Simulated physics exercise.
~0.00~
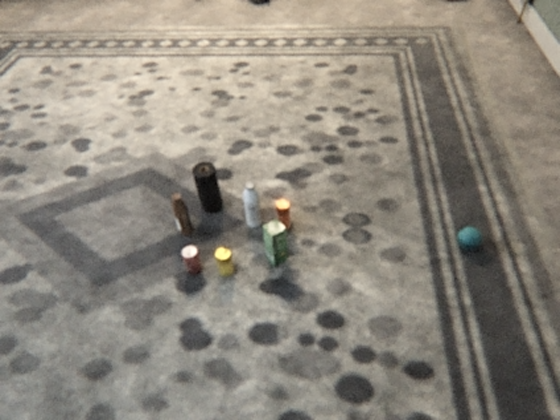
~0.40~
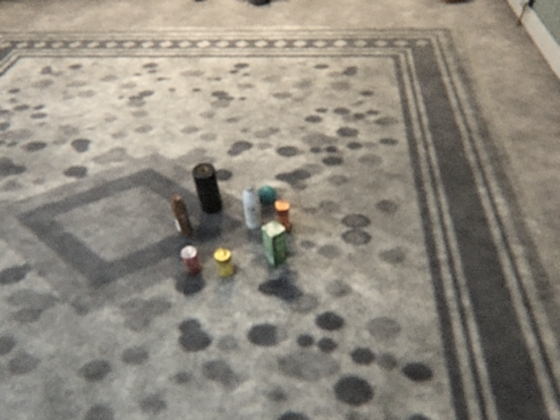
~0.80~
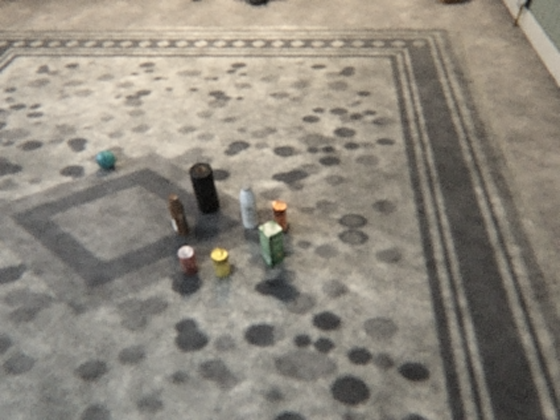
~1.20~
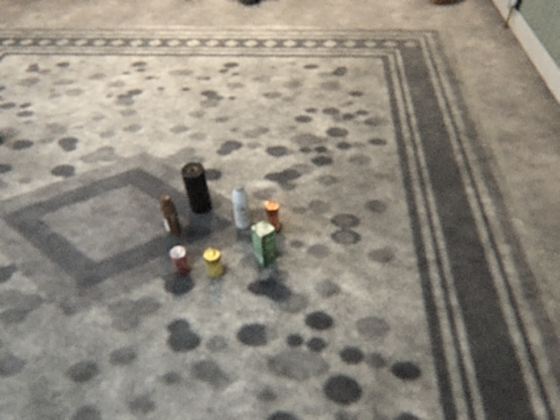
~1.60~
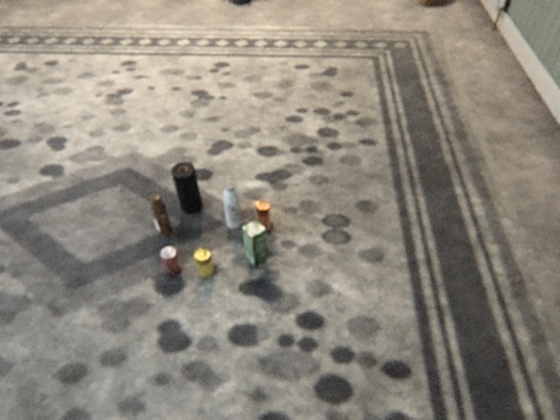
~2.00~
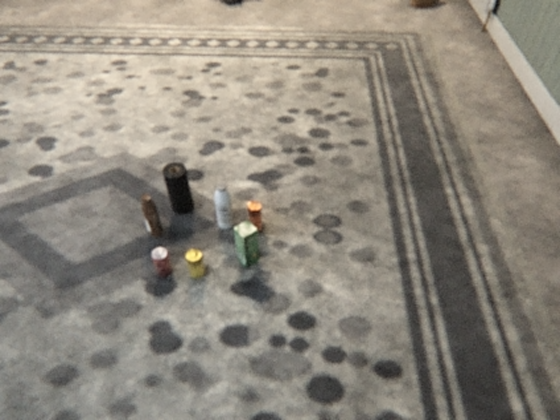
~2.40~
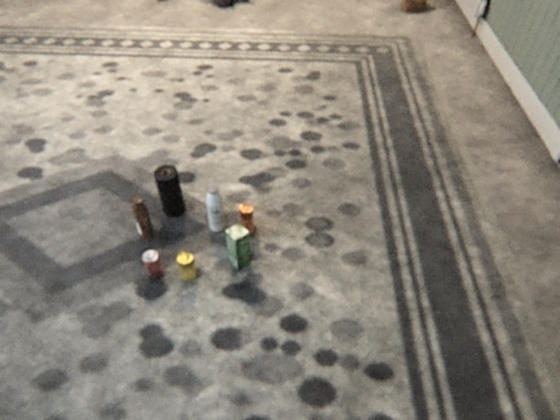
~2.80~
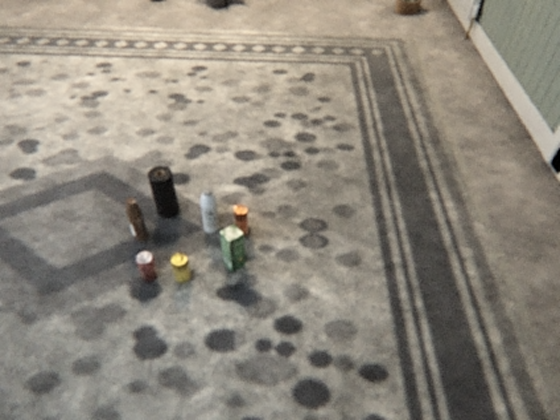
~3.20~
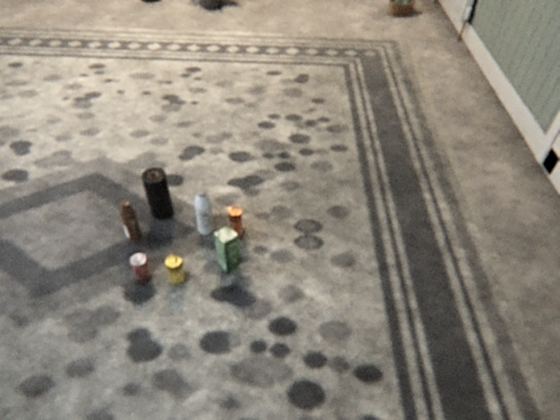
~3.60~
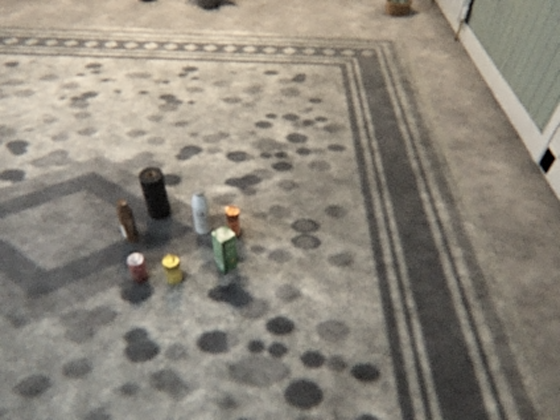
At the start, a turquoise ball is on the dark border of a patterned grey carpet, to the right of a small group of upright items. The group includes a black roll, a brown bottle, a white bottle, a green carton and red, yellow and orange cans. The ball moves left, appearing just behind the white bottle and orange can. It carries on to the far side of the group, then disappears from view. The camera drifts slightly right while nothing else moves, and all seven items are still standing at the end.
